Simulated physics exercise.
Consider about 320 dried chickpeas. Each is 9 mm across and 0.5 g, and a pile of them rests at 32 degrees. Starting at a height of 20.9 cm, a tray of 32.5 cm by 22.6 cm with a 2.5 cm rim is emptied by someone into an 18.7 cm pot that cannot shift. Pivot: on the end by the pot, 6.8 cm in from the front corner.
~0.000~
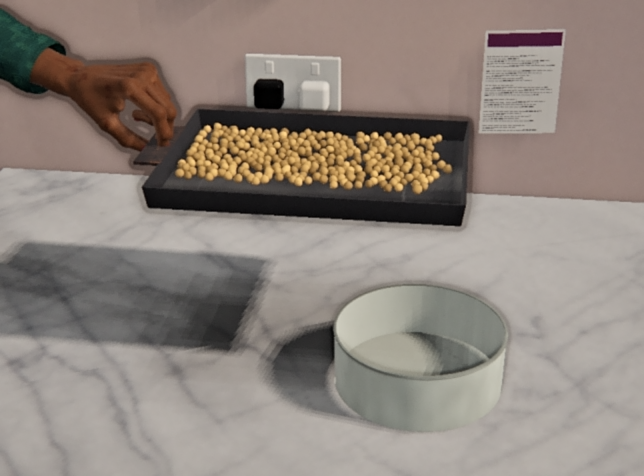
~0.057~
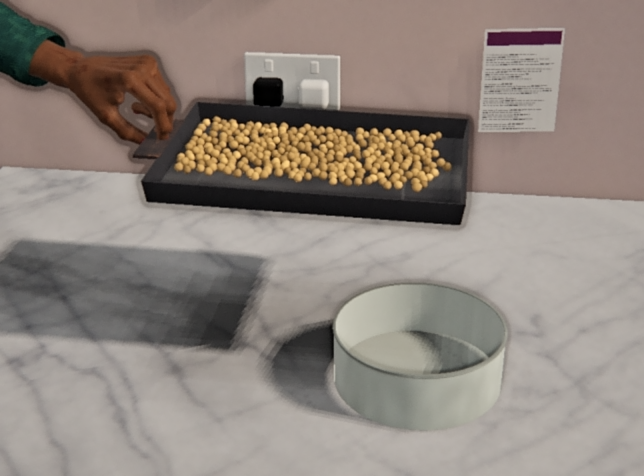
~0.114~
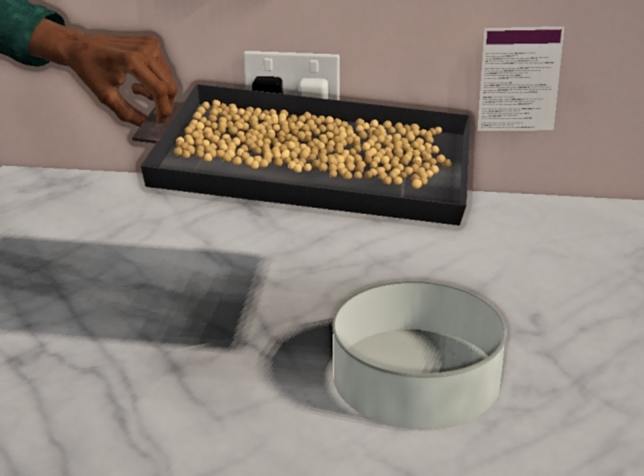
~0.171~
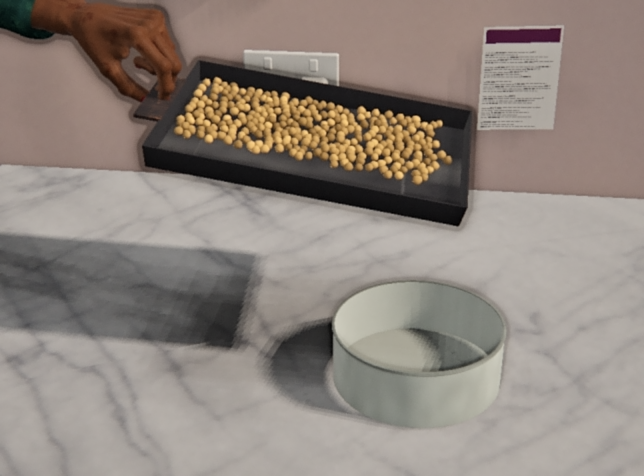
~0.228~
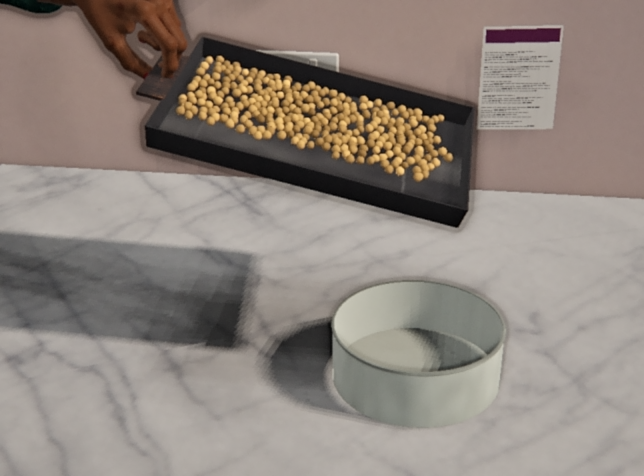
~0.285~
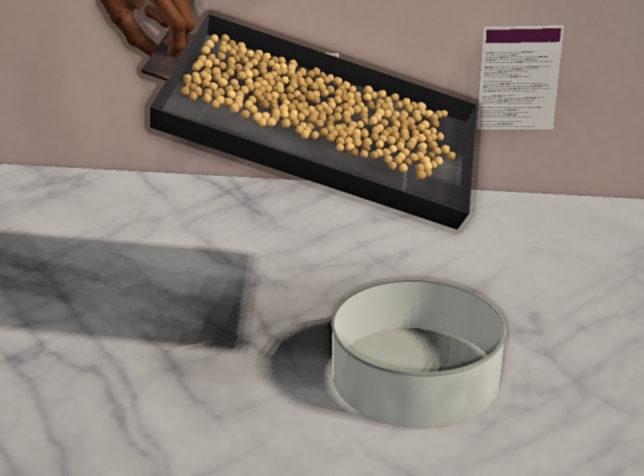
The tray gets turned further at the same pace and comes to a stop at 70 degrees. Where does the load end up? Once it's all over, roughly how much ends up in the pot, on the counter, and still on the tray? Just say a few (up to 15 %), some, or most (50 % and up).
Pot: A few, counter: Some, tray: Most.
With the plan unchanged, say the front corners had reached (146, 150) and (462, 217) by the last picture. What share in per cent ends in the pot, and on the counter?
That works out as pot 20 and counter 10.
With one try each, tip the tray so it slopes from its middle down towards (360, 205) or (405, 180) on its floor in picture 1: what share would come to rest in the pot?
Approximately 25 percent, then 0 percent.
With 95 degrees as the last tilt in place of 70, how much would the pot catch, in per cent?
About 40 in a hundred would end up in the pot.
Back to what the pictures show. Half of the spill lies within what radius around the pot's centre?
About 22 cm from the centre.
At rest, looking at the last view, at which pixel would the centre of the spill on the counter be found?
Roughly at pixel (588, 423) in the last view.
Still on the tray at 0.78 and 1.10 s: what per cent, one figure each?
Around 100 first, about 70 after.
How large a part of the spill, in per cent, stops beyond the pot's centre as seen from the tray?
Near 100 in a hundred.
After 0.58 s, tilt 44 degrees; the tray holds 100 %, the pot 0 %.
Then, at 0.78 s, tilt 61 degrees; the tray holds 100 %, the pot 0 %.
After 1.10 s, tilt 70 degrees; the tray holds 70 %, the pot 5 %.
By 1.9 s all is still; pot 5 %, counter 25 %, tray 70 %.
